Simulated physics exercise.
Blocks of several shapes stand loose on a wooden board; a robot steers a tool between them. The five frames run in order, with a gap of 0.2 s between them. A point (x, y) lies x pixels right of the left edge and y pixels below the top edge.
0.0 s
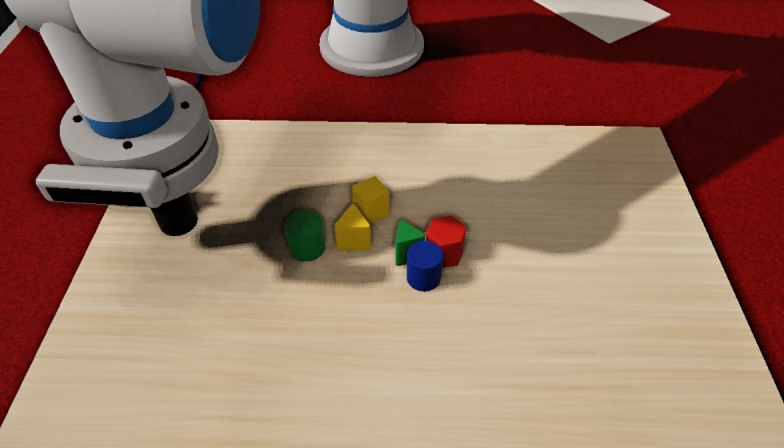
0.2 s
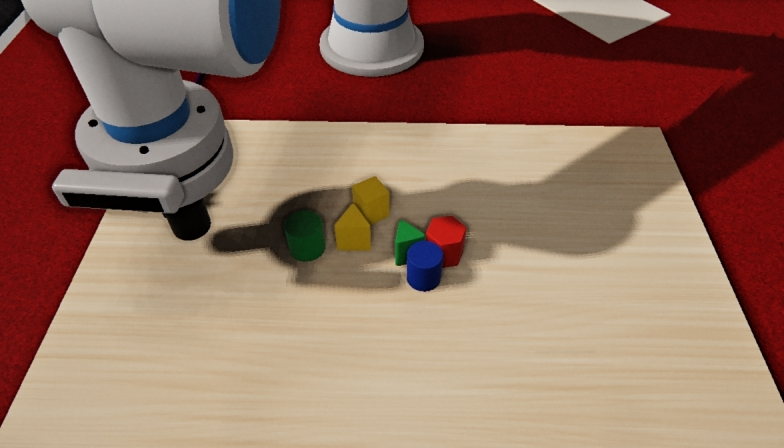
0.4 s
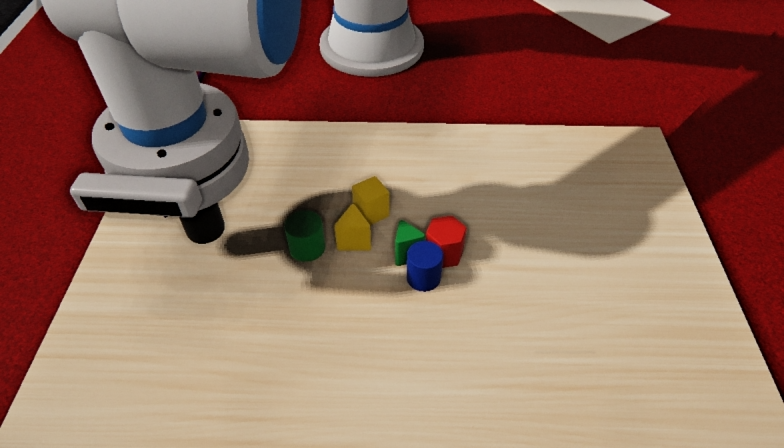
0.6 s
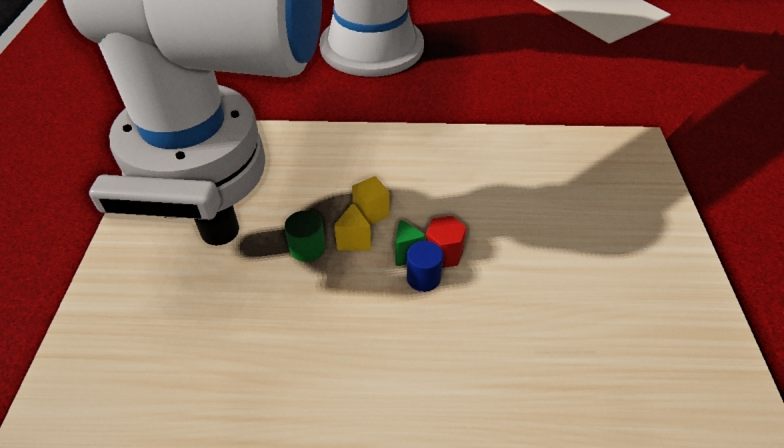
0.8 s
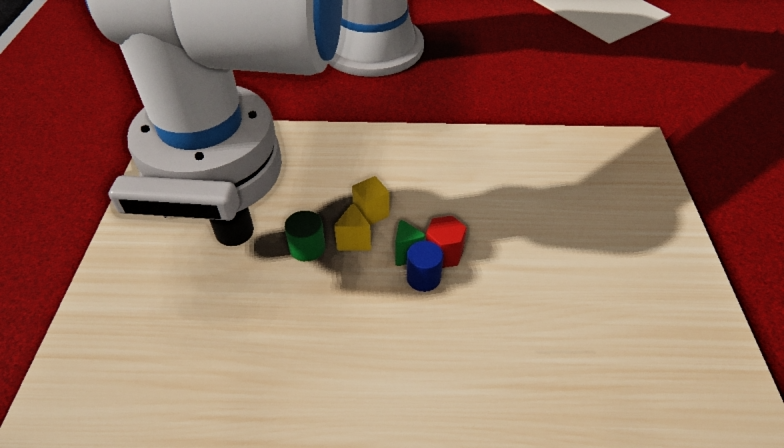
In the video, a robot arm with a dark cylindrical tool moves slowly a short way right over a wooden board, nearing a green cylinder, while the yellow, green, red and blue blocks stay still.
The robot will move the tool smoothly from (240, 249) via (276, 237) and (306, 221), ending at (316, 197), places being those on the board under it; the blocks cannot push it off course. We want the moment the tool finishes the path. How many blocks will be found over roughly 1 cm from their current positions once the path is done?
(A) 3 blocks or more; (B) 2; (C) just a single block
(C)
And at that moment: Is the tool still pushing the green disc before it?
No.
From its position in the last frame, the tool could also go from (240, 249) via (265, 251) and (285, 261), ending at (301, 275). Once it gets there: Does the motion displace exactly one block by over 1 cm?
I expect so.
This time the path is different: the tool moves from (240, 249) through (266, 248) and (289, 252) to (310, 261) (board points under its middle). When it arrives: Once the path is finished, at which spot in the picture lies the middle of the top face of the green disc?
Somewhere near (344, 231).
What follows on the original path. One third of the way, tool (273, 221); nothing pushed yet.
Two thirds of the way, tool (304, 204); green disc (319, 222).
At the end, tool (314, 180); green disc (319, 222); yellow square not moved.
